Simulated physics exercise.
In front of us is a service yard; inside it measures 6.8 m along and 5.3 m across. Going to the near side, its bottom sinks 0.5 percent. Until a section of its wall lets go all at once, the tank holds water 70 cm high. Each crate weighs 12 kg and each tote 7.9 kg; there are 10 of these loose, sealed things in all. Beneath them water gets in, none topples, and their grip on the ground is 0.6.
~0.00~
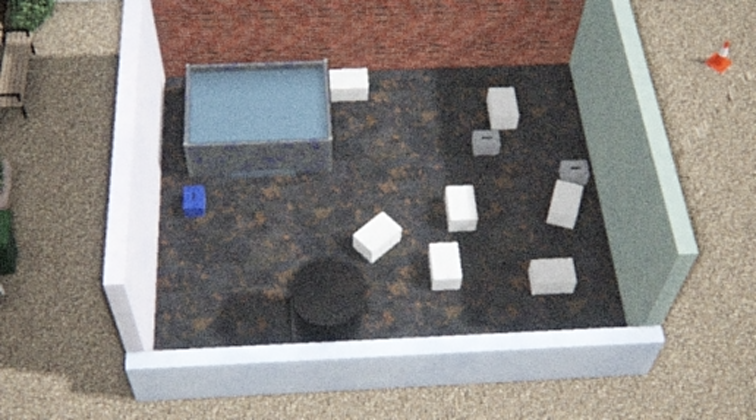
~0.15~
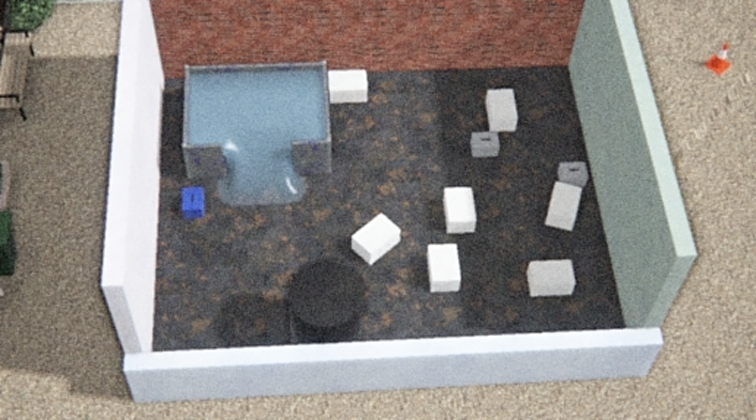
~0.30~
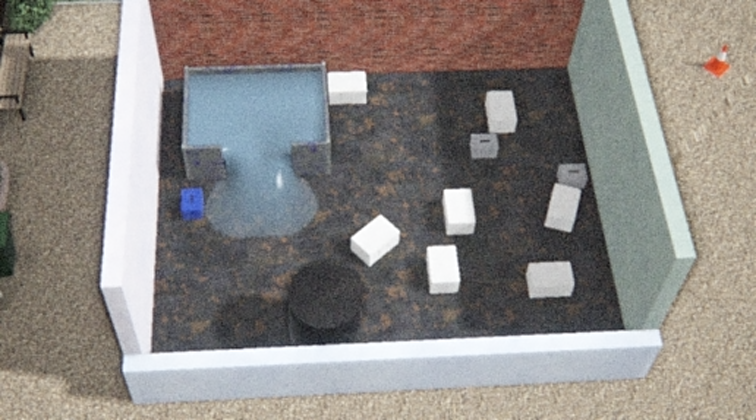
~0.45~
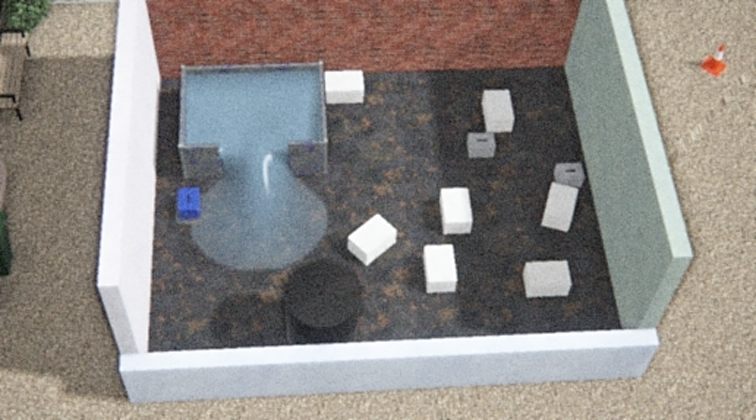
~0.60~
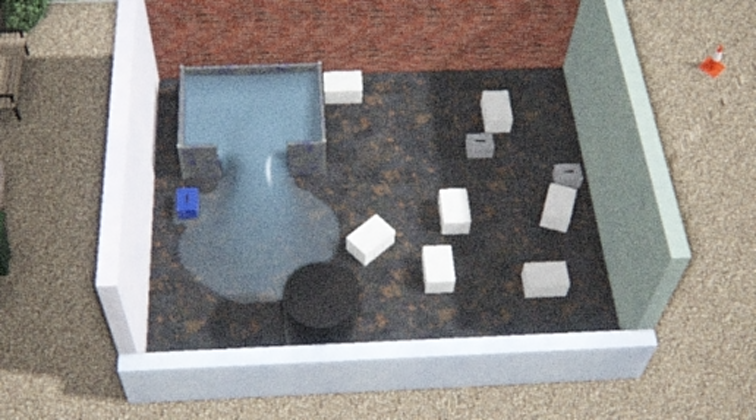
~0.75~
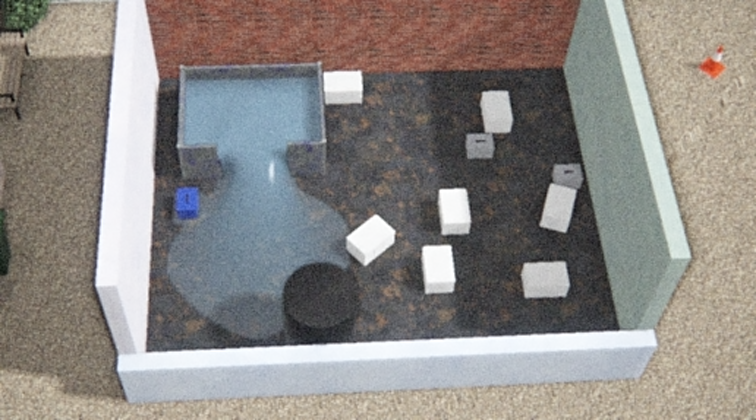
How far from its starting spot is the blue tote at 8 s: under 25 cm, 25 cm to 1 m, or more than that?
It changes position somewhat.
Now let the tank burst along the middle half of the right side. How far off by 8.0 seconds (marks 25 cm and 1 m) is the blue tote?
Then the blue tote holds its place.
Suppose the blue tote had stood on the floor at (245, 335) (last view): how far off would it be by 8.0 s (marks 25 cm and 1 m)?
Outcome: It is taken a long way.
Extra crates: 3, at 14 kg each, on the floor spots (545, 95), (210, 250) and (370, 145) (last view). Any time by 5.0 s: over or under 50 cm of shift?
The first one ends up inside that, the second beyond that, the third inside that.
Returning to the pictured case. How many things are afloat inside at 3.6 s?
By my count, 0.
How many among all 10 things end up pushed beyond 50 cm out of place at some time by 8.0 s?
The total is 7.
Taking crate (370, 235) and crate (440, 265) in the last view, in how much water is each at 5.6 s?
Depths: Near 6 cm, then near 5 cm.
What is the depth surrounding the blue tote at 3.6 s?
Roughly 5 cm deep.
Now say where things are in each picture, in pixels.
In the first frame, the blue tote at (194, 197) rests on the ground; water covers 3.2 m2; 0 of 10 have shifted.
In the second frame, the blue tote at (193, 199), on the bottom; 3.8 m2 under water; 0 of 10 have shifted.
In the third frame, the blue tote at (192, 200), on the bottom; water covers 4.8 m2; 0 of 10 have shifted.
In the fourth frame, the blue tote at (189, 199) rests on the ground; 5.8 m2 under water; 0 of 10 have shifted.
In the fifth frame, the blue tote at (187, 199), on the bottom; water covers 7.0 m2; 0 of 10 have shifted.
In the sixth frame, the blue tote at (187, 199), on the bottom; 8.5 m2 under water; 0 of 10 have shifted.
After 1.6 s the blue tote is near (183, 199), 0.1 m from its start, aground; 0 afloat.
After 3.6 s the blue tote is near (189, 190), 0.2 m from its start, aground; 0 afloat.
After 5.6 s the blue tote is near (222, 216), 0.6 m from its start, afloat; 2 afloat.
After 8.0 s the blue tote is near (214, 183), 0.5 m from its start, afloat; 6 afloat.
